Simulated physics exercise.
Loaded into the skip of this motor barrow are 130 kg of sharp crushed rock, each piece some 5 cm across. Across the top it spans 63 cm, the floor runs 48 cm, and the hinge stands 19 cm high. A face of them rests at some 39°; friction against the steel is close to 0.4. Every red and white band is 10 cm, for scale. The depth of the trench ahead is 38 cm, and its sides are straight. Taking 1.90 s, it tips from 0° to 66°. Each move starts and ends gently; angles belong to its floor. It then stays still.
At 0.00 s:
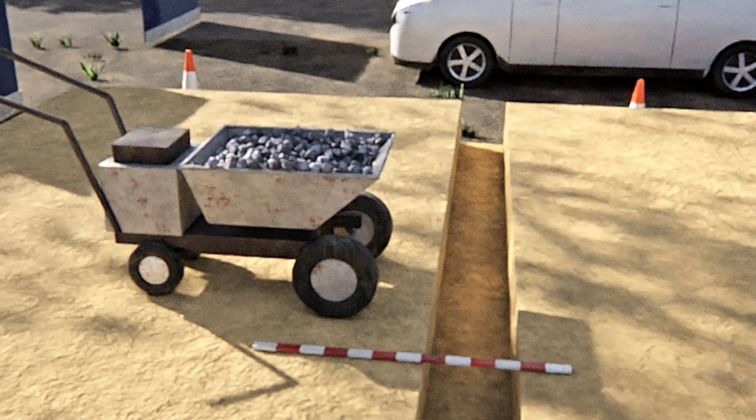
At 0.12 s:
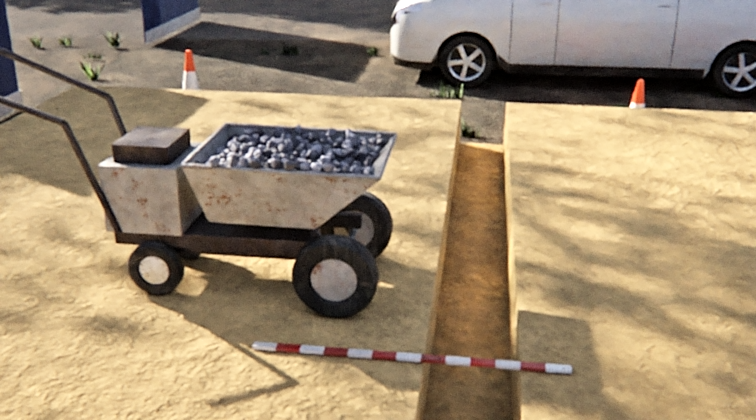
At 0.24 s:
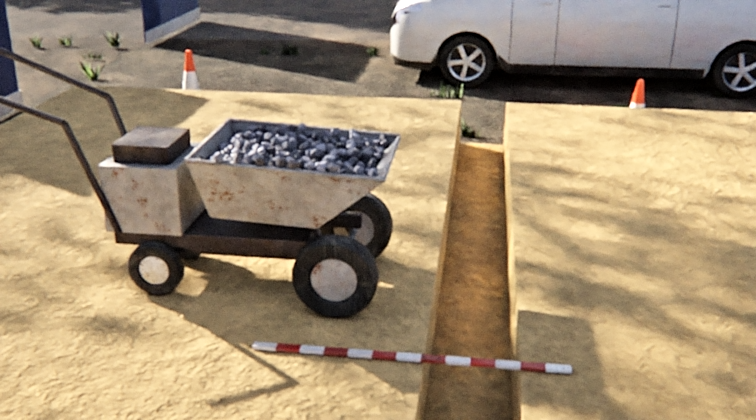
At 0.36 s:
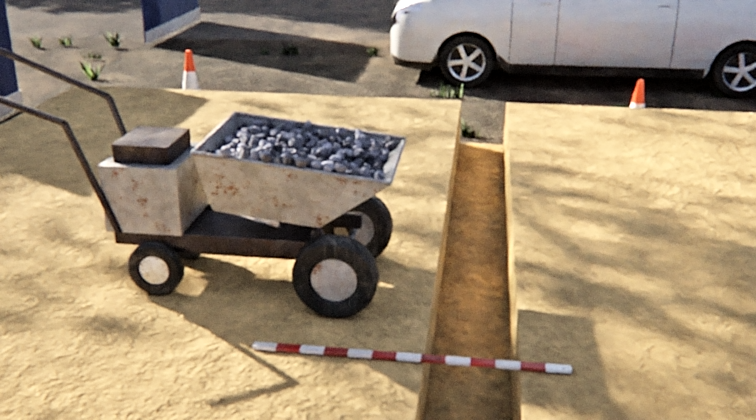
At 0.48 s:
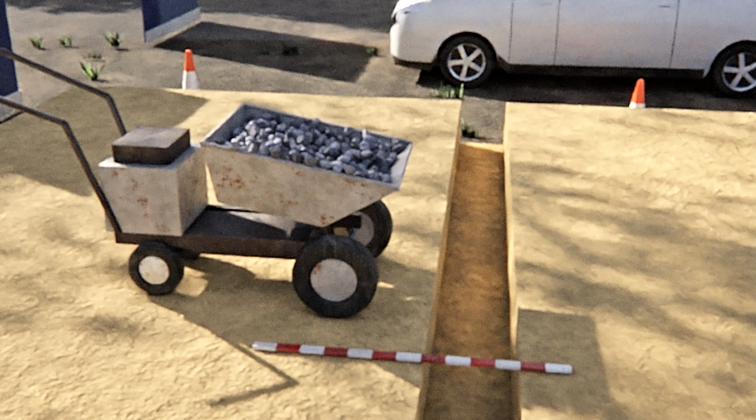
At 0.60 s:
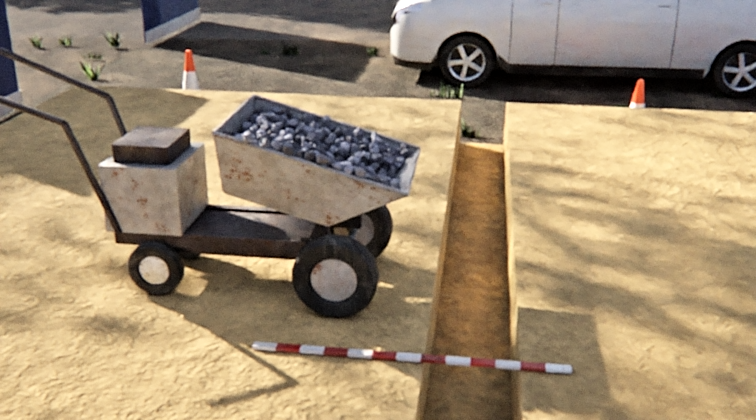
A motor barrow's skip full of grey crushed rock tilts gradually toward the trench on the right.
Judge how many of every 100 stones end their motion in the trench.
I would put it near 95 out of 100.
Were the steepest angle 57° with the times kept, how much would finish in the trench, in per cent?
Roughly 55 per cent would end in the trench.
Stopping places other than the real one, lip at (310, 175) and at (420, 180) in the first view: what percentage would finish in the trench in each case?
The first start gives about 75 per cent, the second about 60.
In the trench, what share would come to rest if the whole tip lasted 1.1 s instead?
With that timing, about 90 per cent.
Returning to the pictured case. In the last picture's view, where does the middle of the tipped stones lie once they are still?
(481, 348).
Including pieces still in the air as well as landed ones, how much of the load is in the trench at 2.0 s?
Around 35 per cent of it.
After 1.4 s the floor is at 56°; 99 % in the skip; the foremost stones are at (452, 229).
After 2.0 s the floor is at 66°; 64 % in the skip, 35 % in the trench, 1 % past the trench; the foremost stones are at (534, 296).
After 2.3 s the floor is at 66°; 33 % in the skip, 62 % in the trench, 5 % past the trench; the foremost stones are at (570, 300).
After 4.3 s the floor is at 66°; 0 % in the skip, 95 % in the trench, 4 % past the trench; the foremost stones are at (580, 305).
